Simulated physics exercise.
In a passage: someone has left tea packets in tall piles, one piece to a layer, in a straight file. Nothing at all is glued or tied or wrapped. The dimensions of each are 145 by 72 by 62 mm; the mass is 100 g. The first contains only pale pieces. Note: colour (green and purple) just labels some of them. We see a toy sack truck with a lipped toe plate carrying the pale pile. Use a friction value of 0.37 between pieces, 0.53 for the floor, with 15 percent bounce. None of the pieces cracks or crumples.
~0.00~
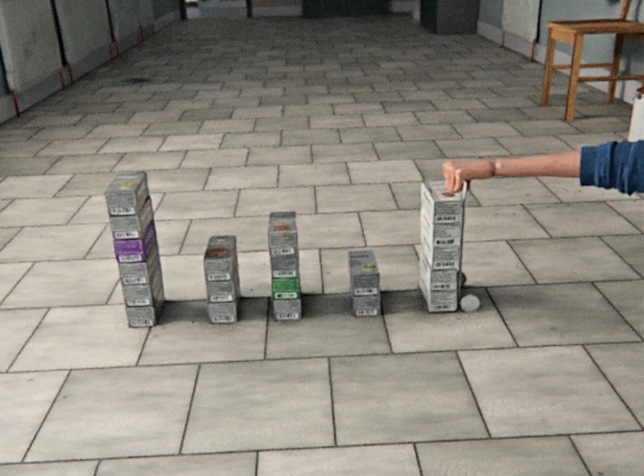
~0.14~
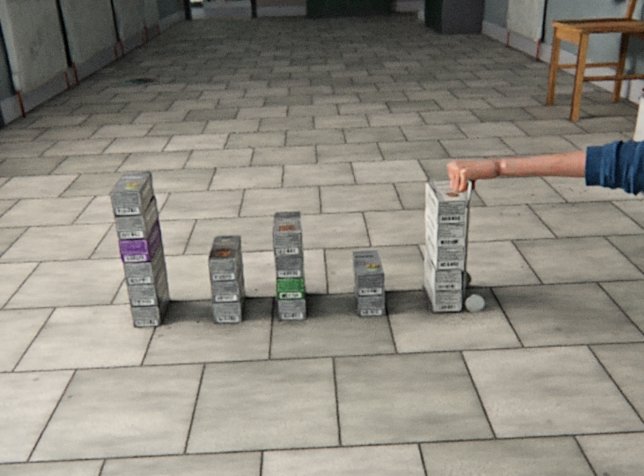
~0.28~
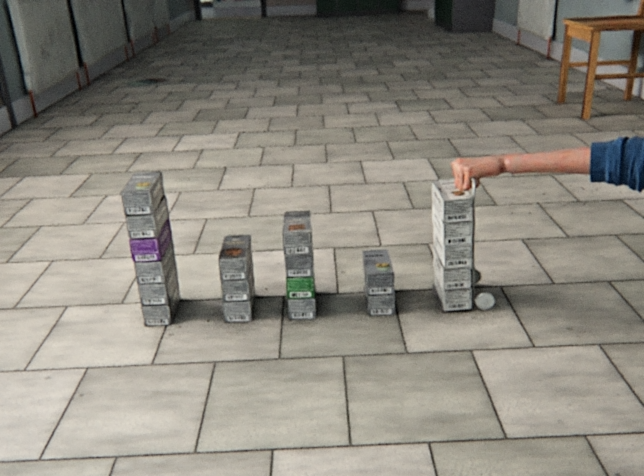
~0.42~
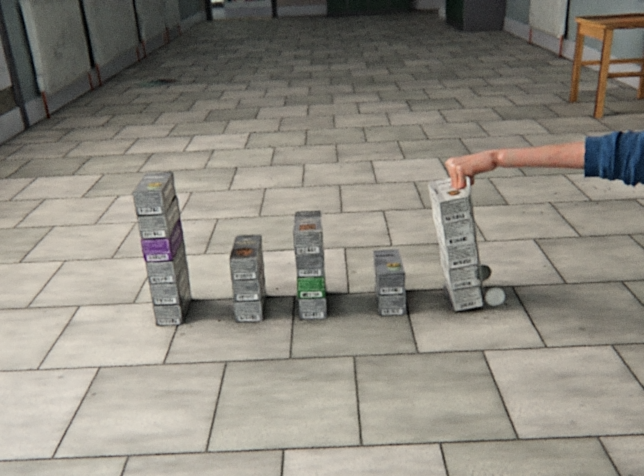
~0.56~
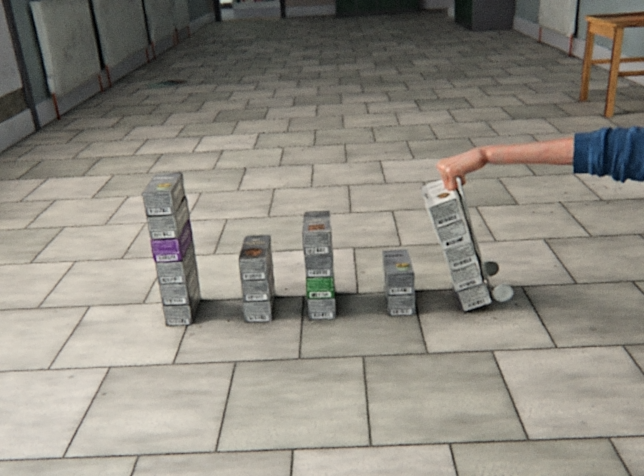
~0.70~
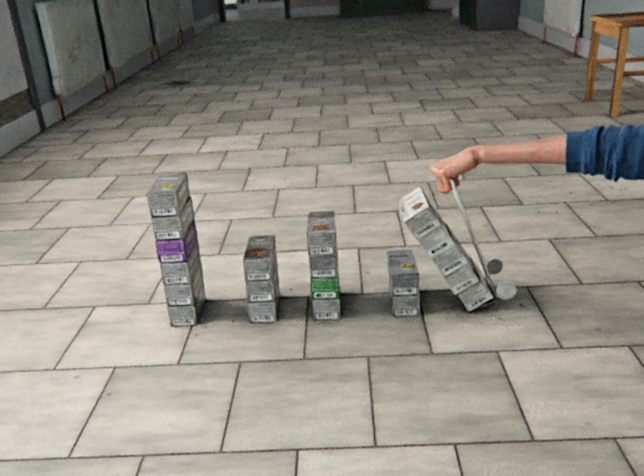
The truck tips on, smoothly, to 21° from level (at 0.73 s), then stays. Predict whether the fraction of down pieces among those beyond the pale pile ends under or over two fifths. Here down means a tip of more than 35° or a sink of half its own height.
Under.
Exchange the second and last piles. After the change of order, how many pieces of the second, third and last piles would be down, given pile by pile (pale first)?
Count of fallen pieces - second: 6; third: 4; last: 1.
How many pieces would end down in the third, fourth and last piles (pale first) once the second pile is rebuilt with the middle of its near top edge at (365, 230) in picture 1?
You'd get third 4, fourth 3 and last 6.
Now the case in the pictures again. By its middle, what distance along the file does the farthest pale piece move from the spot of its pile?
34 cm.
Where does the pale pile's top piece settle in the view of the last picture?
Close to (359, 295).
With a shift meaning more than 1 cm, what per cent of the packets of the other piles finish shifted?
Fraction: 20 %.
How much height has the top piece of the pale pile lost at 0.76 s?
Roughly 6 cm.
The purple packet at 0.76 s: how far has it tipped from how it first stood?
Its tilt comes to about 0° at that moment.
Around 0.76 s, 5 of the pale pile down; none of the 15 other packets down.
Around 0.84 s, 5 of the pale pile down; none of the 15 other packets down, 1 disturbed.
Around 0.96 s, 5 of the pale pile down; none of the 15 other packets down, 4 disturbed; green packet displaced 14 mm.
Around 1.18 s, 5 of the pale pile down; 1 of the 15 other packets down; green packet displaced 17 mm.
Finally (2.1 s), 5 of the pale pile down; 1 of the 15 other packets down; green packet displaced 17 mm; purple packet unmoved. That is 7 per cent. Seen by the last camera, middles, green packet near (318, 276), purple packet near (177, 239).
